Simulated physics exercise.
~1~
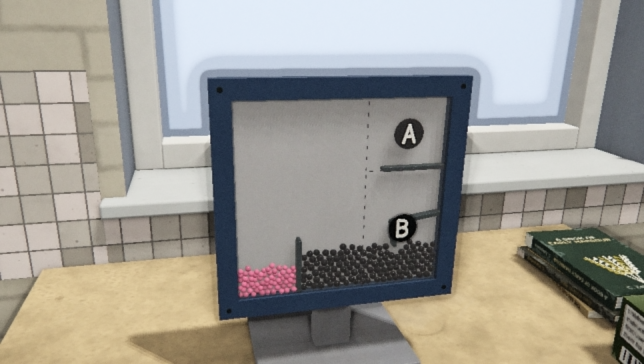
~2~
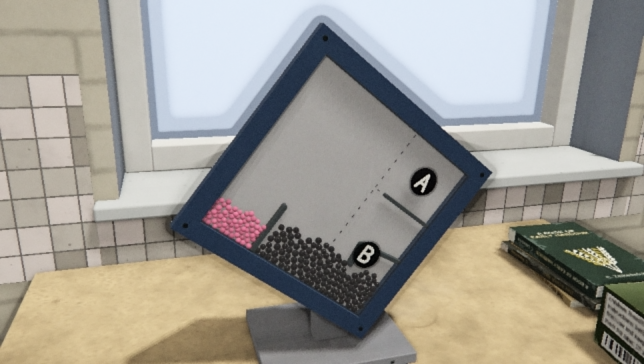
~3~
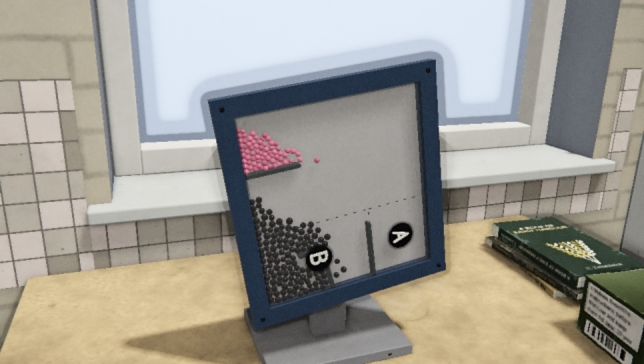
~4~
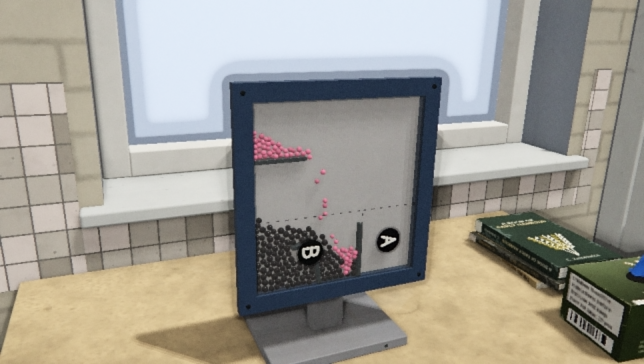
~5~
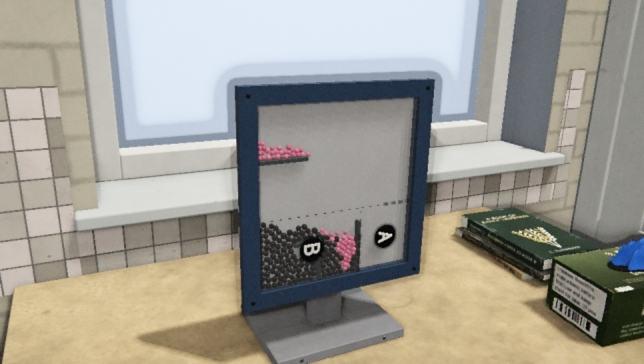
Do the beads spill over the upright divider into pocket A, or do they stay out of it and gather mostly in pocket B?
They stay out of pocket A and gather mostly in pocket B. Some pink beads remain up on the shelf.
